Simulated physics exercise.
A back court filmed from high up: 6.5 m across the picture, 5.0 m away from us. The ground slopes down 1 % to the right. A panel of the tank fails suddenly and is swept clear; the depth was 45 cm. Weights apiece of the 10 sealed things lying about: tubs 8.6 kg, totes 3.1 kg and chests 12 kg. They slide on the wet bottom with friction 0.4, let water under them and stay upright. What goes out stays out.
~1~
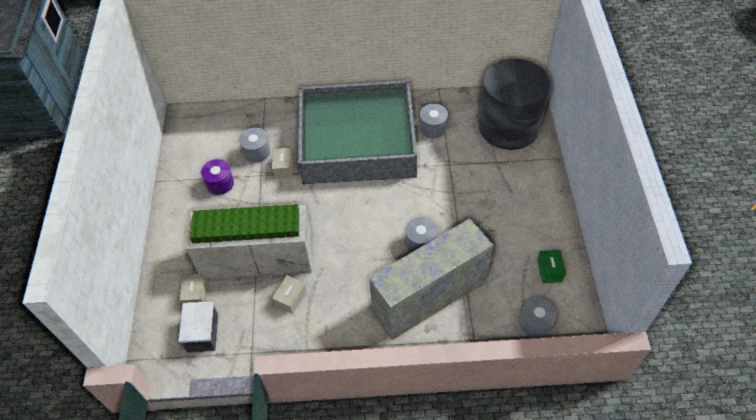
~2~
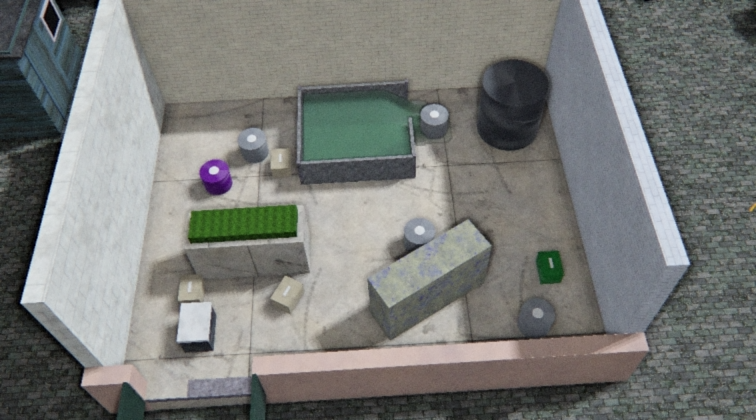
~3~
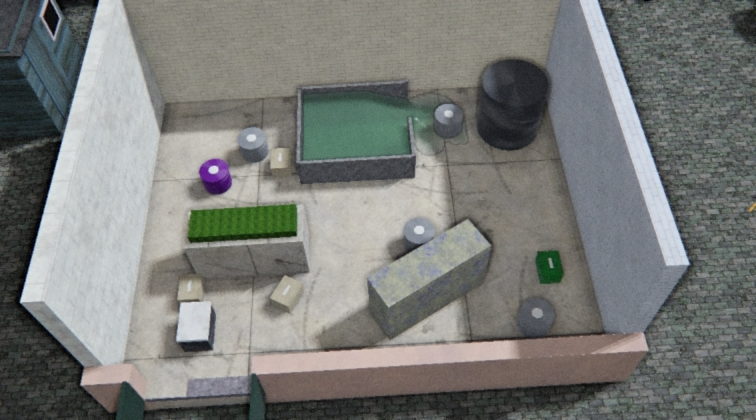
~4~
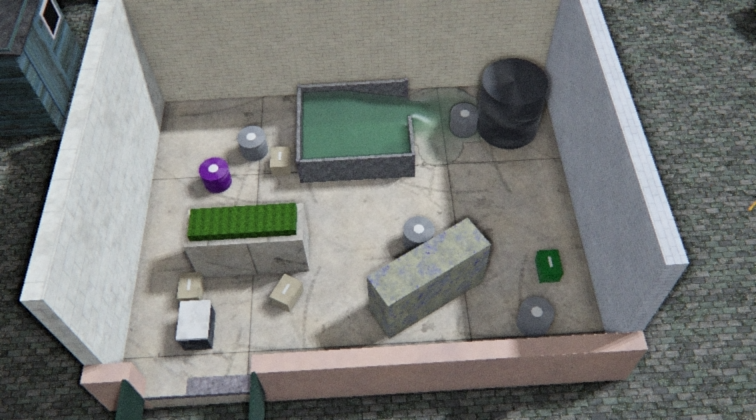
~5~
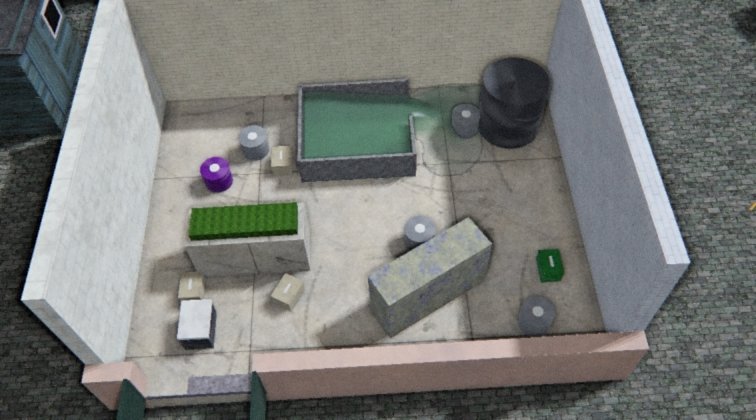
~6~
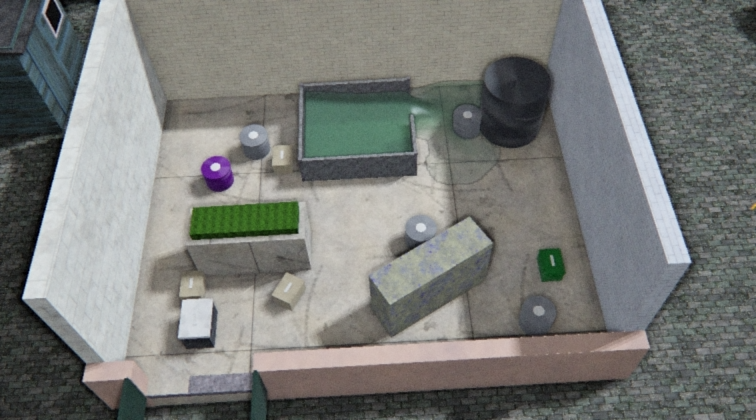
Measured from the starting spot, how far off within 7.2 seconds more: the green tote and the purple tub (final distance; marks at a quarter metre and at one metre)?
Green tote ends far away; purple tub stays put.
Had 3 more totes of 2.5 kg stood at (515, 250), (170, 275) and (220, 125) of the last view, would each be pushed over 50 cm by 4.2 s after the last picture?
In turn: Past it, under, less.
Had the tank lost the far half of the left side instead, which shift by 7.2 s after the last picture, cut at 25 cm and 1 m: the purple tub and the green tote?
Then the purple tub travels far, the green tote holds its place.
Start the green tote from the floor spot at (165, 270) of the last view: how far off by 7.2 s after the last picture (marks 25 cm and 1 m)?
It barely shifts.
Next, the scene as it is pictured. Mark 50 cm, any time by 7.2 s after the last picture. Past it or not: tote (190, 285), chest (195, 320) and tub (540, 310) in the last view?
In that order: Under, under, over.
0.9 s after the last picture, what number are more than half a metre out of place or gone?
1 of them.
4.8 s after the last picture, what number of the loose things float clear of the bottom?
I count 2.
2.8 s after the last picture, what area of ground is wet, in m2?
About 13 m2.
Then, 0.9 s after the last picture the green tote is near (552, 261), 0.0 m from its start, aground; the purple tub is near (215, 167), 0.0 m from its start, aground; 0 of 10 are out; 0 afloat.
Then, 2.8 s after the last picture the green tote is near (572, 313), 0.8 m from its start, afloat; the purple tub is near (215, 167), 0.0 m from its start, aground; 0 of 10 are out; 1 afloat.
Then, 4.8 s after the last picture the green tote is near (527, 327), 1.1 m from its start, afloat; the purple tub is near (215, 167), 0.0 m from its start, aground; 0 of 10 are out; 2 afloat.
Then, 7.2 s after the last picture the green tote is near (439, 317), 1.9 m from its start, afloat; the purple tub is near (215, 167), 0.0 m from its start, aground; 0 of 10 are out; 1 afloat.
